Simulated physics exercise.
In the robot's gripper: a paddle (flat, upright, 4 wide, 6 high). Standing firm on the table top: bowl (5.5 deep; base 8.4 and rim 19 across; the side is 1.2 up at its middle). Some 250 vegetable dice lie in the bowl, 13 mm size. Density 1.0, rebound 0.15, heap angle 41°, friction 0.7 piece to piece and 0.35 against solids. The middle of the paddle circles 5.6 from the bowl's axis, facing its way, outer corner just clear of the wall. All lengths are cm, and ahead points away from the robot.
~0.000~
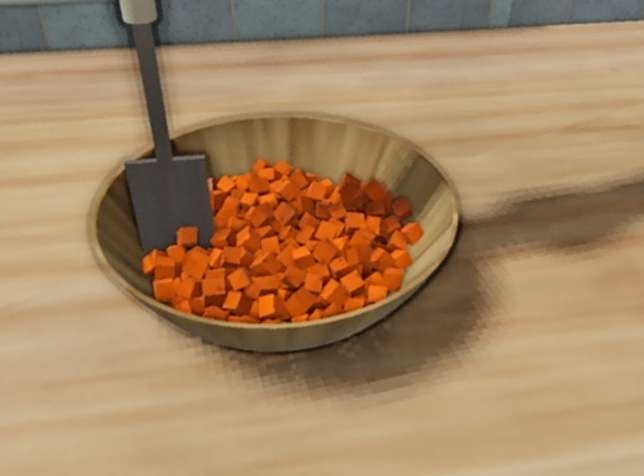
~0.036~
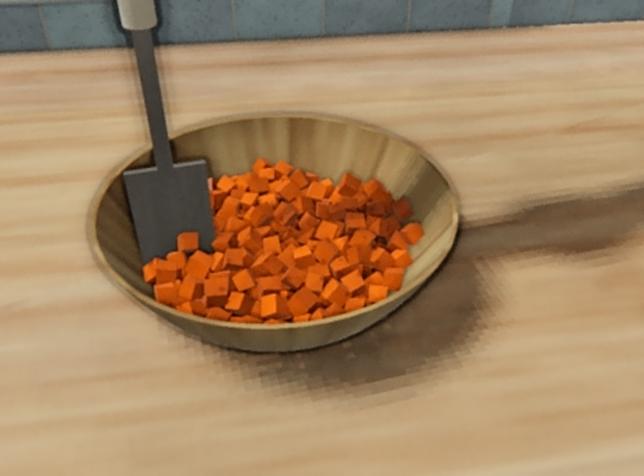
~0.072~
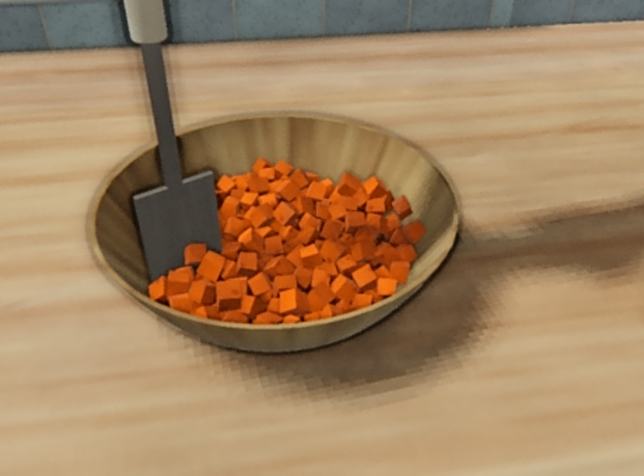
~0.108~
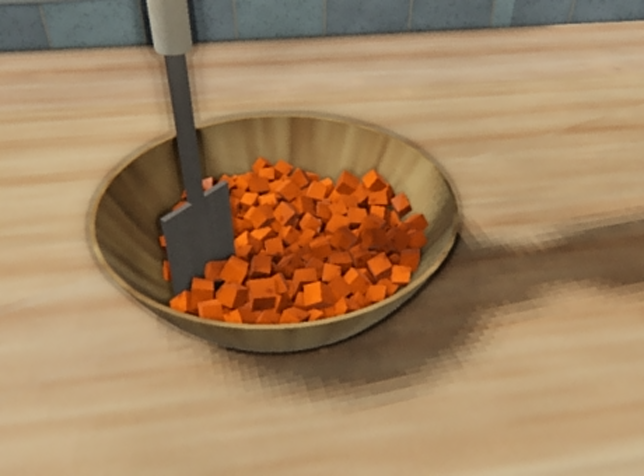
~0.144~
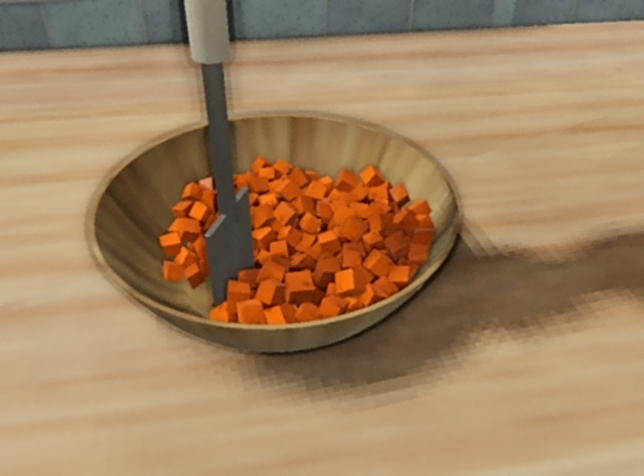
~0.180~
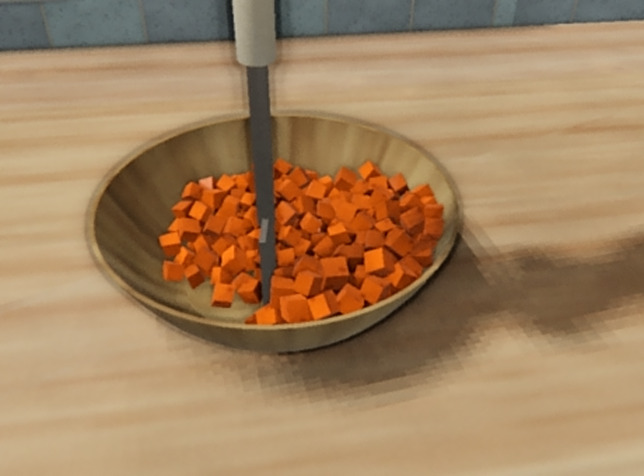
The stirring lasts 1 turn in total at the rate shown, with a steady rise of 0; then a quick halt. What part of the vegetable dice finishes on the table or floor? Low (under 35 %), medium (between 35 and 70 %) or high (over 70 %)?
Share on the table or floor: Low (under 35 %).
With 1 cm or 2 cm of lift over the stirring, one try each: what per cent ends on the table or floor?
Some 25 and 20 per cent.
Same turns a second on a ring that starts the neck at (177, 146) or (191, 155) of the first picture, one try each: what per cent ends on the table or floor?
Some 20 and 25 per cent.
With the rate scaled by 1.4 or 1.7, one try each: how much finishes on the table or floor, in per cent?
About 40 and 50 per cent.
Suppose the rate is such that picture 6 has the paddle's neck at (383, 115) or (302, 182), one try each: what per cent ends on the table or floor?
Some 55 and 35 per cent.
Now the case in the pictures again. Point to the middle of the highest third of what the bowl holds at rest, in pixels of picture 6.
At about (221, 290).
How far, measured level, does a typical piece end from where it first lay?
Some 10 cm.
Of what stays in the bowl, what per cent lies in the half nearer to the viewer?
Roughly 75 per cent.
After 0.39 s, 188° round, highest piece 8 above the table; 224 in the bowl, 15 on the table or floor, 9 in flight or on the tool.
After 0.61 s, 296° round, highest piece 8 above the table; 194 in the bowl, 45 on the table or floor, 9 in flight or on the tool.
After 0.91 s, 0° round, highest piece 7 above the table; 183 in the bowl, 65 on the table or floor.
After 1.61 s, 0° round, highest piece 6 above the table; 183 in the bowl, 65 on the table or floor.
In the end, 183 in the bowl, 65 on the table or floor. That is 26 % on the table or floor.
